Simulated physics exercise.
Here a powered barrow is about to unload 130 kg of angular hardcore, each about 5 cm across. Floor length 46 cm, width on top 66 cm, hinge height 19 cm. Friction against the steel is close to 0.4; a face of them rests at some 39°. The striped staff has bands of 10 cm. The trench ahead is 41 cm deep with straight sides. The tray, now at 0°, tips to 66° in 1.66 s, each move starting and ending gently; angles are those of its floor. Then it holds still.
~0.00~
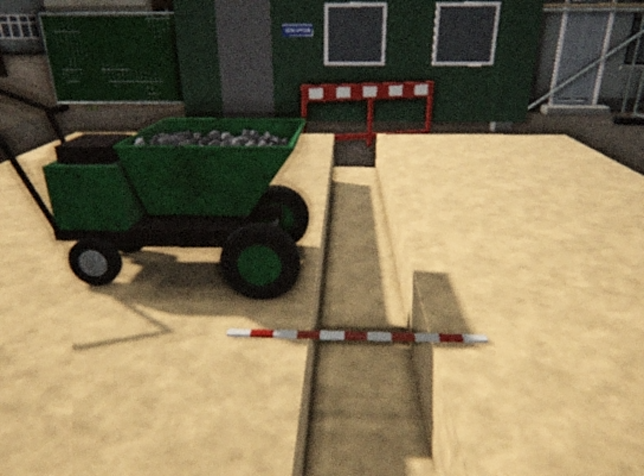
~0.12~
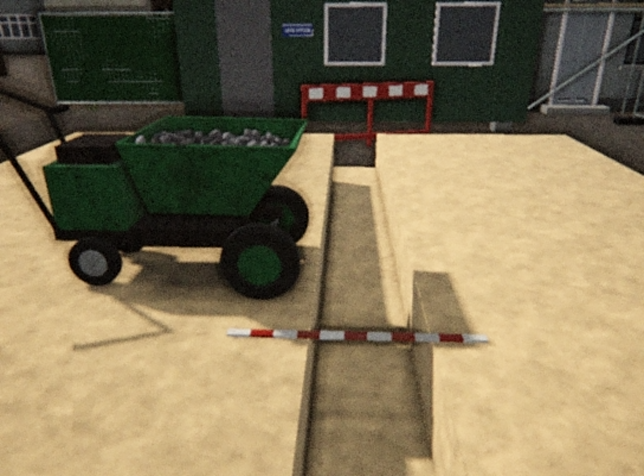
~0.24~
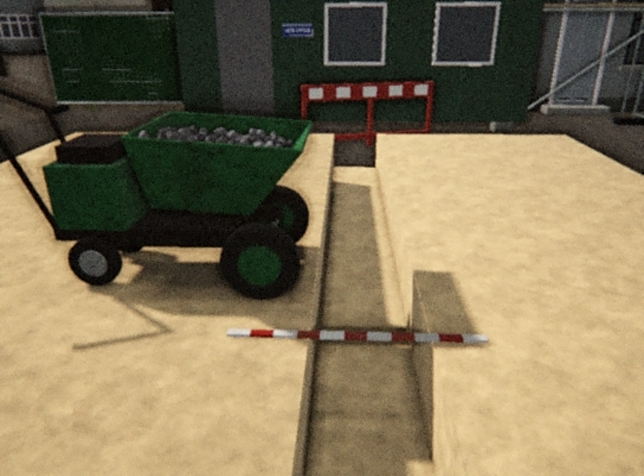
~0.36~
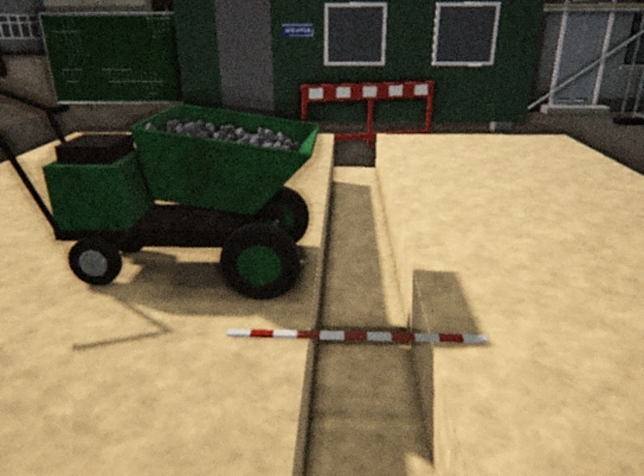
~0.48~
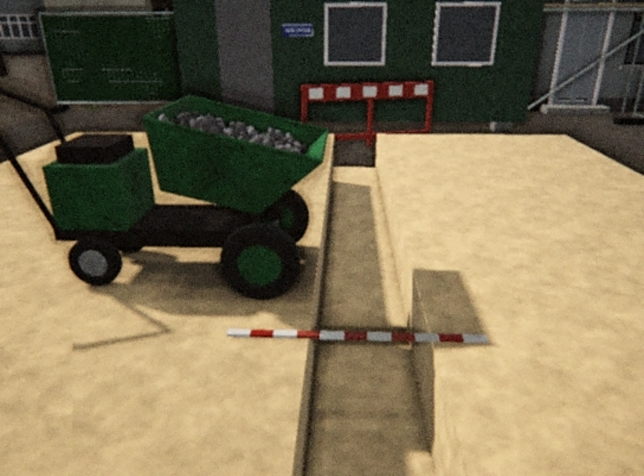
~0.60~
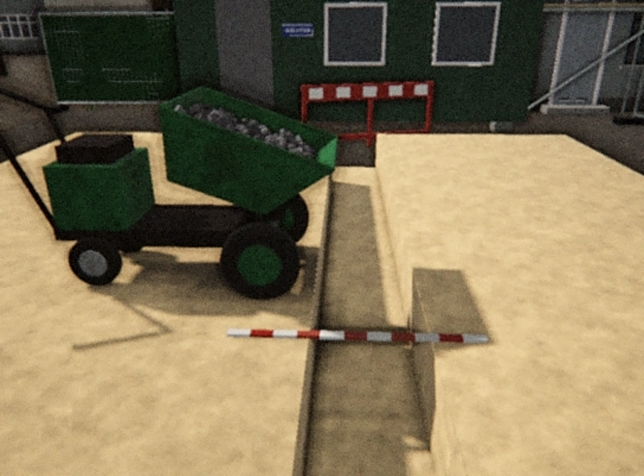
A green wheeled barrow loaded with grey stones stood beside a narrow trench crossed by a red-and-white striped staff, and its tray slowly tilted down toward the right while the wheels stayed still.
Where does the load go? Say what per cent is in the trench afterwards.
Some 37 per cent of it.
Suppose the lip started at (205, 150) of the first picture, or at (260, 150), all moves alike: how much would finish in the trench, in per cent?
First some 45, then 45 per cent.
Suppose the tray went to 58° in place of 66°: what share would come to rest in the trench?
It would be near 15 per cent.
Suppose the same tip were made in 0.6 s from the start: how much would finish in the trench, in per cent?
In that case some 30 per cent.
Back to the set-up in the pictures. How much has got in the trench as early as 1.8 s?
Some 10 per cent.
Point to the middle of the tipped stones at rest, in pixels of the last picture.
Around (397, 328).
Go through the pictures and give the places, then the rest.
The tray is at 0°, its lip at (293, 149); the top of the load is at (207, 137), in the first picture.
Lip at (295, 150), floor tilted 1°, highest stones at (209, 136); the stones move at 0.1 m/s on average, in the second picture.
The tray is at 4°, its lip at (302, 152); the top of the load is at (203, 133); the stones move at 0.3 m/s on average, in the third picture.
Lip at (311, 156), floor tilted 8°, highest stones at (191, 129); the stones move at 0.3 m/s on average, in the fourth picture.
Lip at (322, 162), floor tilted 13°, highest stones at (194, 120); the stones move at 0.4 m/s on average, in the fifth picture.
Lip at (334, 170), floor tilted 20°, highest stones at (202, 112); the stones move at 0.5 m/s on average, in the sixth picture.
After 1.2 s the floor is at 55°; 100 % in the tray; the foremost stones are at (369, 204).
After 1.8 s the floor is at 66°; 85 % in the tray, 10 % in the trench, 5 % past the trench; the foremost stones are at (454, 280).
After 2.1 s the floor is at 66°; 72 % in the tray, 18 % in the trench, 10 % past the trench; the foremost stones are at (476, 267).
After 4.1 s the floor is at 66°; 53 % in the tray, 37 % in the trench, 11 % past the trench; the foremost stones are at (477, 258).
